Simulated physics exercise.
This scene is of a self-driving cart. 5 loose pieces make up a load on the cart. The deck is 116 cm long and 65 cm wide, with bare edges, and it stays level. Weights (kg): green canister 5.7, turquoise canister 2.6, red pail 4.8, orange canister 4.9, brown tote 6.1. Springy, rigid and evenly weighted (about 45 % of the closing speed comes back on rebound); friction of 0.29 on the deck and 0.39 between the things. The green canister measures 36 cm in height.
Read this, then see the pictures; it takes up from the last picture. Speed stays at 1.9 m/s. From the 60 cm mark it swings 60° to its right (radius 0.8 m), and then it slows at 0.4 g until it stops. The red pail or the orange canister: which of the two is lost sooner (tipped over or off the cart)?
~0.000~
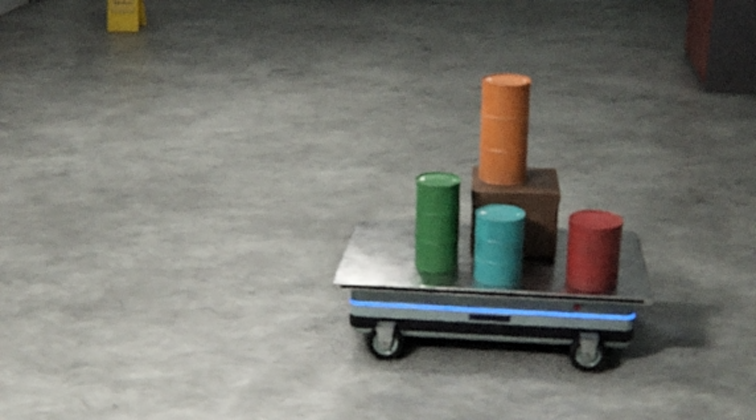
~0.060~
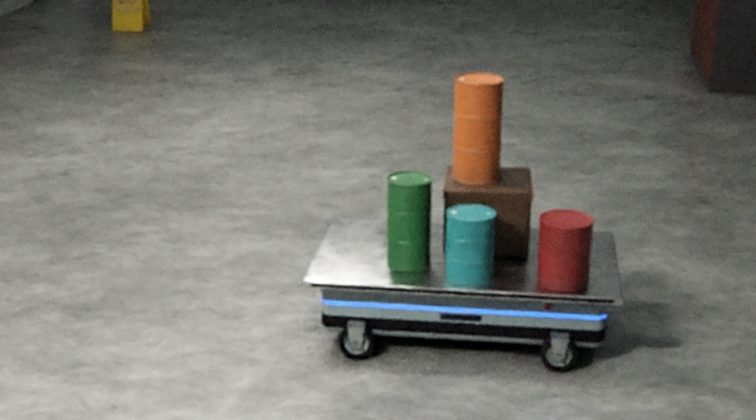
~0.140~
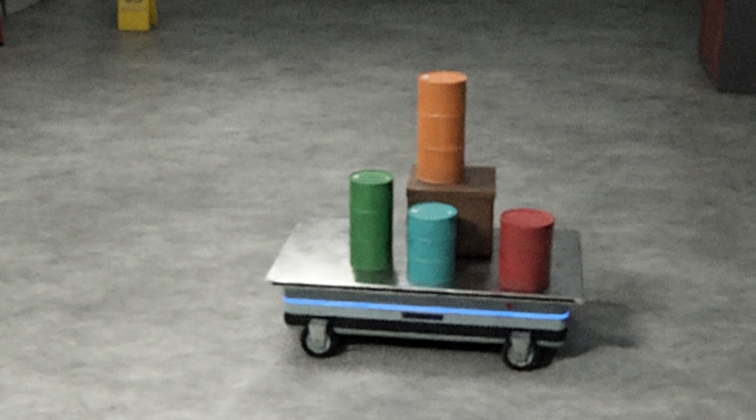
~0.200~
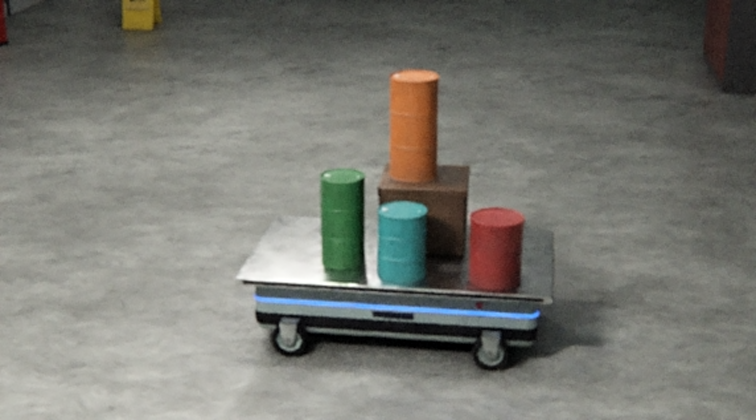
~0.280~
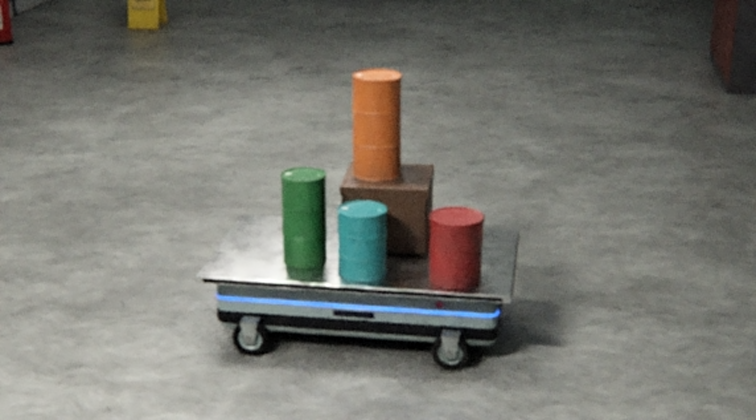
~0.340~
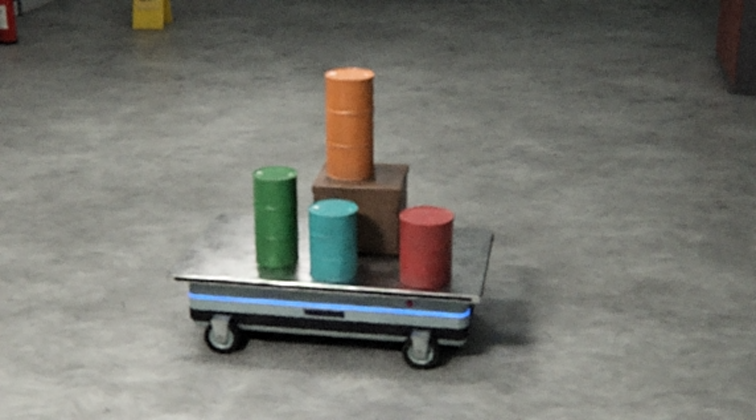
The first one: The red pail.
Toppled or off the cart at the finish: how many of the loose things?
Total: 5.
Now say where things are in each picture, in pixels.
In the first frame, cart 0 cm along; red pail (594, 251); orange canister (505, 129).
In the second frame, cart 11 cm along; brown tote (487, 211); green canister (409, 221).
In the third frame, cart 27 cm along; turquoise canister (431, 243); brown tote (452, 210).
In the fourth frame, cart 38 cm along; green canister (343, 219); turquoise canister (402, 242).
In the fifth frame, cart 53 cm along; brown tote (388, 208); green canister (304, 217).
In the sixth frame, cart 65 cm along; red pail (426, 247); orange canister (350, 124).
After 0.84 s, cart 160 cm along, turned 58°; green canister, turquoise canister and red pail now off the cart; orange canister moved 42 cm near (180, 92); brown tote moved 38 cm.
After 1.44 s, cart 220 cm along, turned 60°, stopped; orange canister and brown tote now off the cart.
In the end (2.4 s), off the cart, green canister, turquoise canister, red pail, orange canister and brown tote. Red pail went at 0.72 s; orange canister went at 1.06 s.
